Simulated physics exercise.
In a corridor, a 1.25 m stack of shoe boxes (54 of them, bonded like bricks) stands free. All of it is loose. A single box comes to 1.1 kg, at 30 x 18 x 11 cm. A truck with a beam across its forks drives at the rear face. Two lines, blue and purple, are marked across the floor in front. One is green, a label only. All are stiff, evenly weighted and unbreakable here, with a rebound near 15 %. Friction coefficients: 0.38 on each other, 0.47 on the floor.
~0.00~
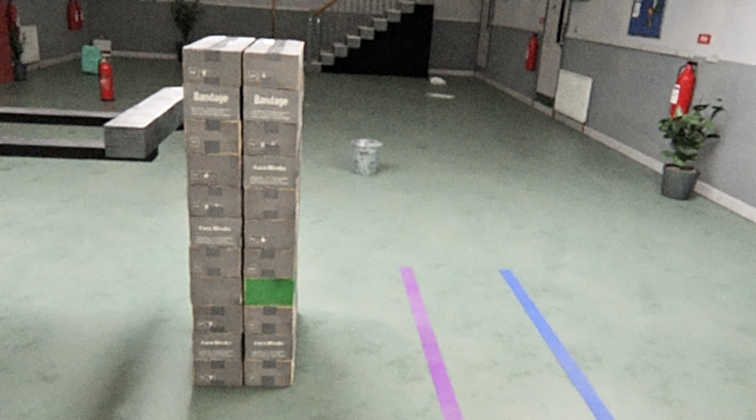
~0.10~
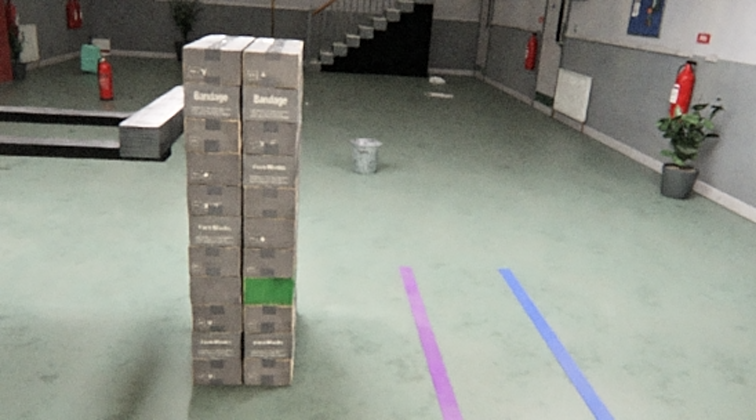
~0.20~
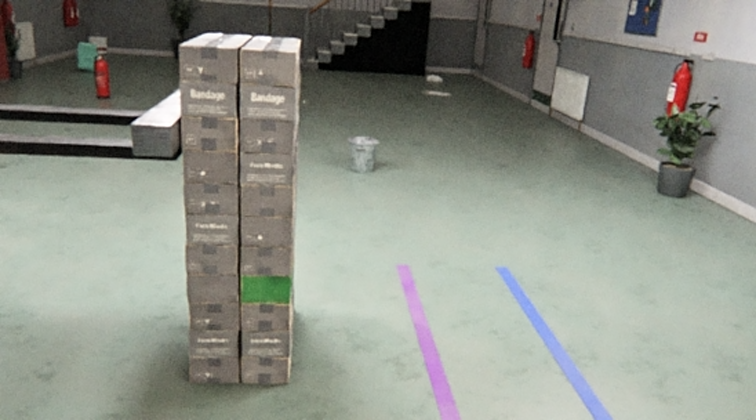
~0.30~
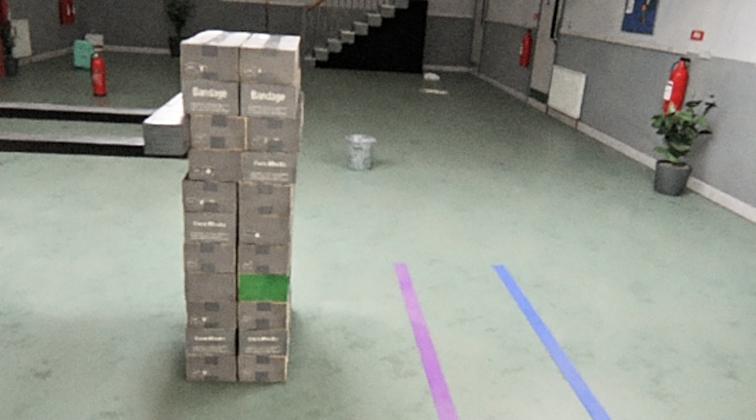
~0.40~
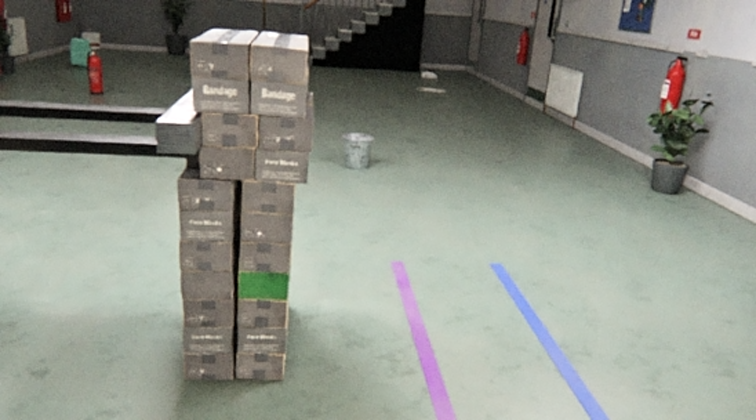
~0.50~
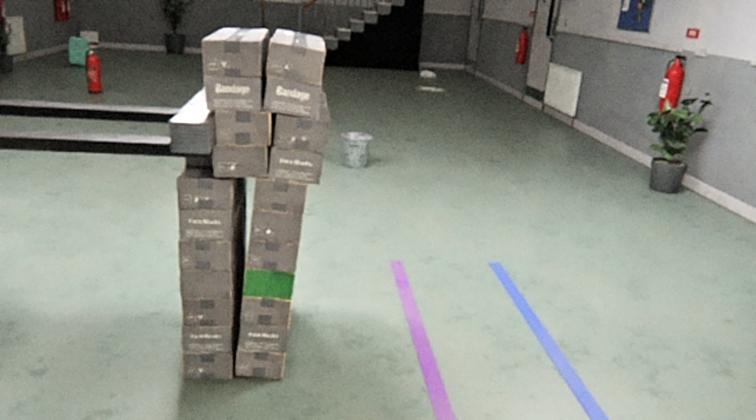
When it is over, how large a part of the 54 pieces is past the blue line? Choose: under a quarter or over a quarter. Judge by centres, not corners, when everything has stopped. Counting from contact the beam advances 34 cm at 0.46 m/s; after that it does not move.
Ending past the blue line: Less than a quarter.
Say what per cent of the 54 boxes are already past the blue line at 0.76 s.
0 per cent by then.
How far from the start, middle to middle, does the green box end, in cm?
About: Green 65.
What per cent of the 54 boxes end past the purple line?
About 35 per cent.
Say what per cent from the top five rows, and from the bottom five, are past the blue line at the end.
Top 20, bottom 0 per cent.
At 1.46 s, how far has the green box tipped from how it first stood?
About 90°.
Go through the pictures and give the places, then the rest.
In the first picture (each place is the centre of the face we see best; the camera pans a little), beam (128, 142) 10 cm from the stack; purple line, near end, (446, 393); blue line, near end, (588, 393); green box (269, 292); all in place.
Beam (142, 142) 55 mm from the stack; green box (269, 292), in the second picture.
Beam (155, 141) 9 mm from the stack; green box (266, 290), in the third picture.
Beam (167, 139) 37 mm in; green box (263, 288); 16 have shifted, in the fourth picture.
Beam (179, 138) 8 cm in; green box (264, 286) moved 12 mm; 29 have shifted, in the fifth picture.
Beam (193, 138) 13 cm in; purple line, near end, (435, 385); blue line, near end, (577, 385); green box (269, 285) tilted 5°; steepest lean 7°, the box at (293, 99); 36 have shifted, in the sixth picture.
By 0.76 s, none of the 54 boxes past the blue line, 36 disturbed; green box tilted 16°.
By 1.08 s, none of the 54 boxes past the blue line, 36 disturbed; green box tilted 42°, 44 mm lower.
By 1.46 s, 6 of the 54 boxes past the blue line; green box on its side.
When it is over (3.1 s), 6 of the 54 boxes past the blue line; green box on its side. That is 11 per cent. In pixels of the last frame, middles, green box near (404, 352).
